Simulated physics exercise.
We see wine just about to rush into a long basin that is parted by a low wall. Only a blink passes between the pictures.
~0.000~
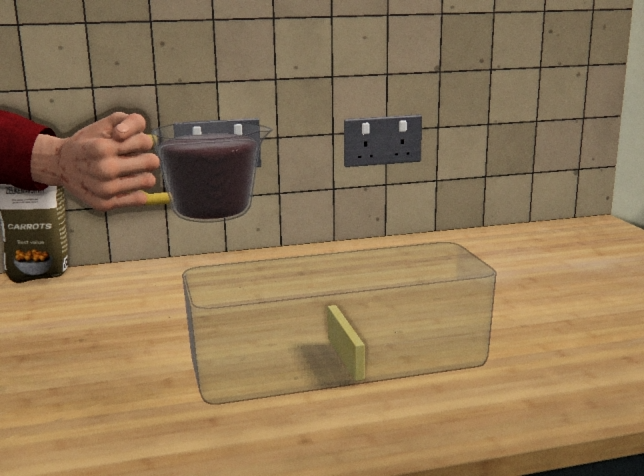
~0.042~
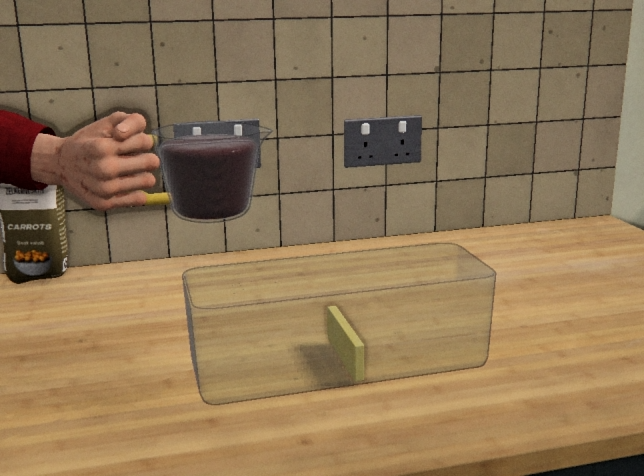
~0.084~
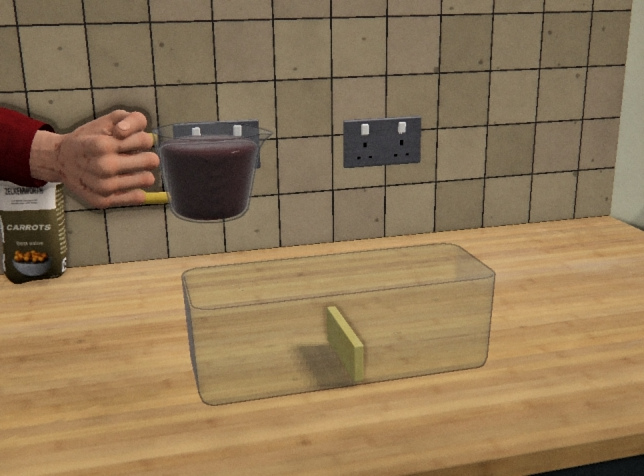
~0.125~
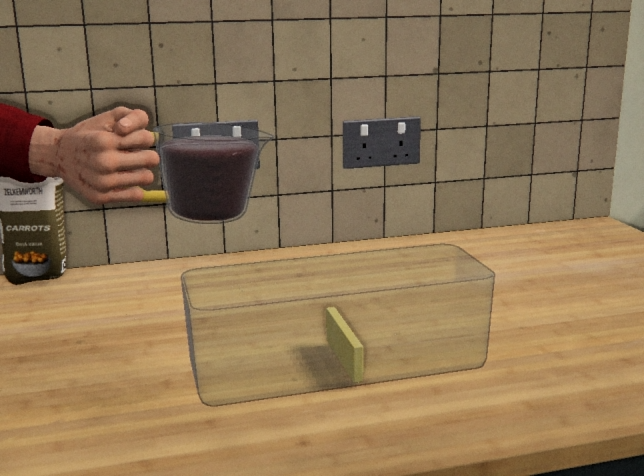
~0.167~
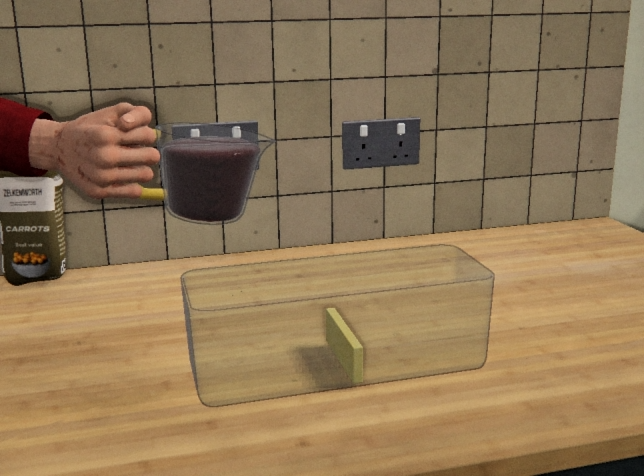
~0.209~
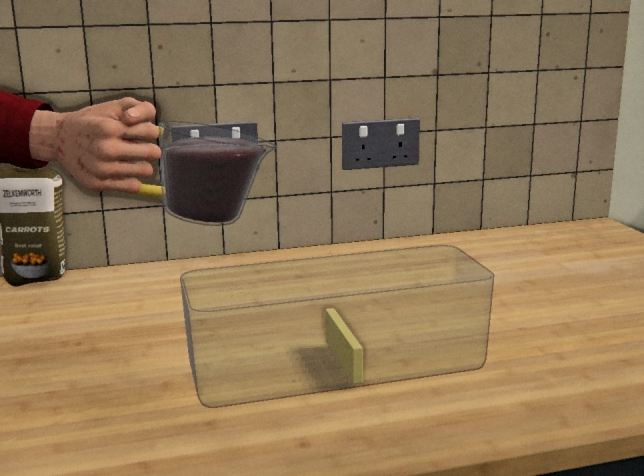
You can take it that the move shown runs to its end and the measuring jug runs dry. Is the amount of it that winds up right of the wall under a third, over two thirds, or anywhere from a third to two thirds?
My call is that the right side misses a third.
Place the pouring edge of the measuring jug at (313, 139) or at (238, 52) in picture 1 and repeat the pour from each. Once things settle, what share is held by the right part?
Around 75 percent first, around 5 percent second.
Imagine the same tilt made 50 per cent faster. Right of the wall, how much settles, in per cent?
About 10 per cent.
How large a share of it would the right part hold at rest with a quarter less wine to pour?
Near 5 %.
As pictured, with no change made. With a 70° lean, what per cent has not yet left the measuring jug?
It still holds around 60 per cent there.
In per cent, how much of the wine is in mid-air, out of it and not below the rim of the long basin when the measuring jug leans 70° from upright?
Something close to 25 percent of it.
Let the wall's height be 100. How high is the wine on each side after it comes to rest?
40 per cent for the left part, 10 for the right.
A moment on, the measuring jug is tipped part way and 62 per cent is still to pour, 10 is left of the wall and 1 right of it.
Next, the measuring jug is tipped right over and 10 per cent is still to pour, 67 is left of the wall and 11 right of it.
Then the measuring jug is tipped right over and 0 per cent is still to pour, 84 is left of the wall and 13 right of it.
Later the measuring jug is tipped right over and 0 per cent is still to pour, 84 is left of the wall and 13 right of it.
At rest 84 per cent lies left of the wall, 13 right of it and 3 outside.
